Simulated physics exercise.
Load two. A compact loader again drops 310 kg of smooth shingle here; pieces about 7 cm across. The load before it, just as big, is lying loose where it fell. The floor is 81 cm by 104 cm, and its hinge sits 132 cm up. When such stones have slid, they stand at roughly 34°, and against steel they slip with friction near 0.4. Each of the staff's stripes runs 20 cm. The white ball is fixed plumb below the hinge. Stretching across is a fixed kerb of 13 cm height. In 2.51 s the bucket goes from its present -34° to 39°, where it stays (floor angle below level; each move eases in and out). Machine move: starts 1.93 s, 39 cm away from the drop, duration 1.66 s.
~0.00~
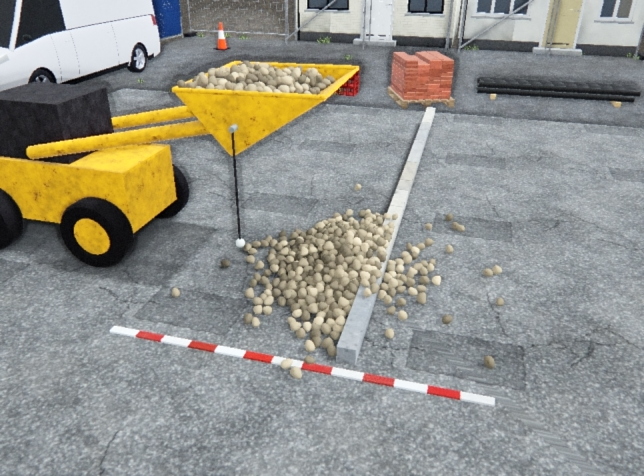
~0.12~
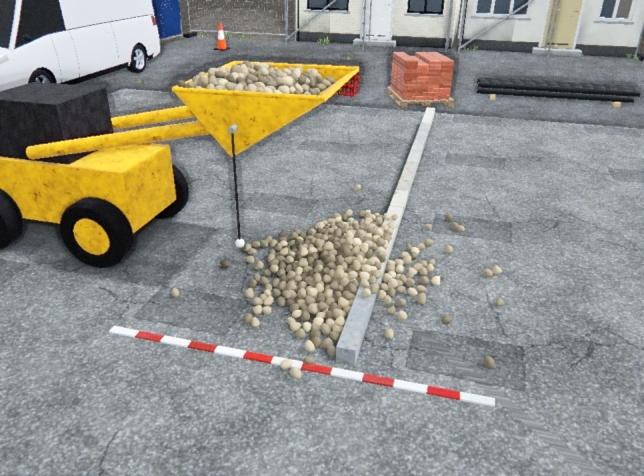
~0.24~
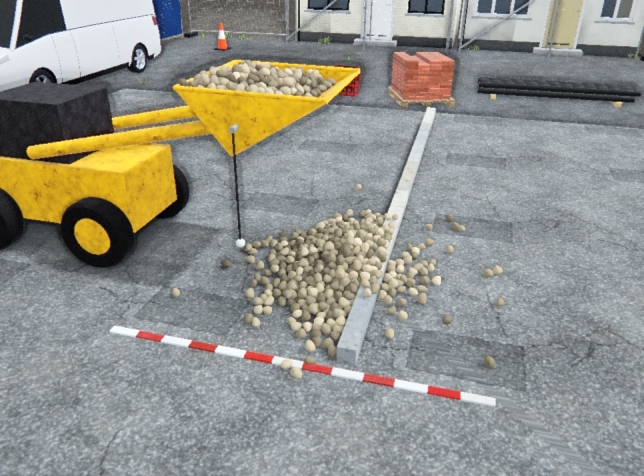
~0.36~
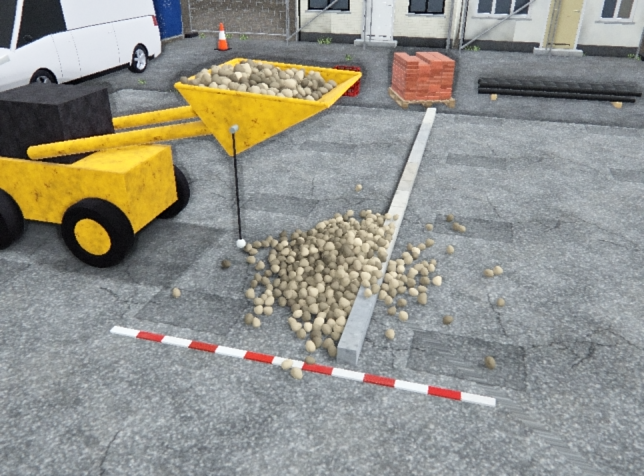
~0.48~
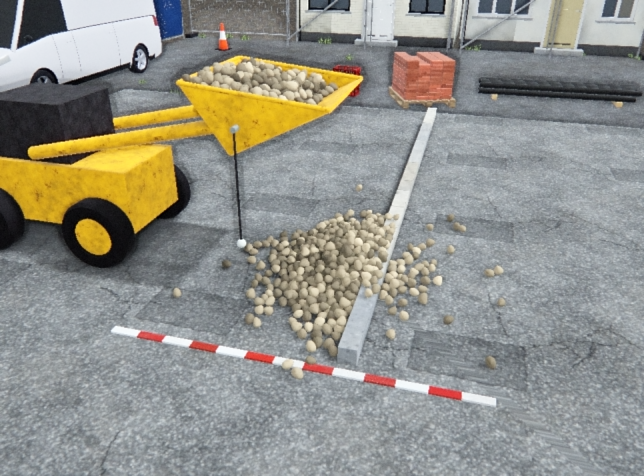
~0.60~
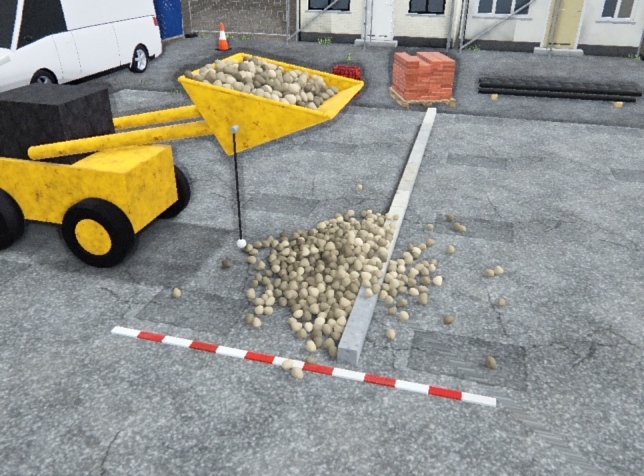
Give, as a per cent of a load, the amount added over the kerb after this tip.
Close to 47 parts in a hundred.
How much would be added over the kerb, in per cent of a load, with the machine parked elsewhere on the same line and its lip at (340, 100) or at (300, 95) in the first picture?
I'd guess close to 70 per cent first and close to 25 per cent second.
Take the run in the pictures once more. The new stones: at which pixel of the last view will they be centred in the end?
Near (374, 262).
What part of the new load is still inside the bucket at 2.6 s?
It still holds about 0 per cent.
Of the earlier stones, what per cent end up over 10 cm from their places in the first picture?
Roughly 15 per cent of them.
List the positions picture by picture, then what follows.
The first picture shows lip at (325, 98), floor tilted -34°, highest stones at (255, 69). The earlier load is highest near (354, 242), 26 cm above ground level, 92 % on this side of the kerb, 8 % over the kerb.
In the second picture, the bucket is at -34°, its lip at (325, 99); the top of the load is at (248, 70); the stones move at 0.0 m/s on average.
The third picture shows lip at (327, 101), floor tilted -32°, highest stones at (249, 69); the stones move at 0.1 m/s on average.
The fourth picture shows lip at (328, 106), floor tilted -30°, highest stones at (249, 69); the stones move at 0.1 m/s on average.
In the fifth picture, the bucket is at -27°, its lip at (330, 111); the top of the load is at (246, 68); the stones move at 0.1 m/s on average.
The sixth picture shows lip at (331, 117), floor tilted -23°, highest stones at (239, 66); the stones move at 0.1 m/s on average.
After 1.9 s the floor is at 28°; in per cent of one load, 79 in the bucket, 113 on this side of the kerb, 8 over the kerb; the foremost stones are at (474, 274).
After 2.6 s the floor is at 39°; in per cent of one load, 1 in the bucket, 156 on this side of the kerb, 44 over the kerb; the foremost stones are at (507, 281).
After 4.0 s the floor is at 39°; in per cent of one load, 0 in the bucket, 145 on this side of the kerb, 55 over the kerb; the foremost stones are at (562, 289).
After 6.5 s the floor is at 39°; in per cent of one load, 0 in the bucket, 145 on this side of the kerb, 55 over the kerb; the foremost stones are at (562, 289). Net gain over the kerb, 47.
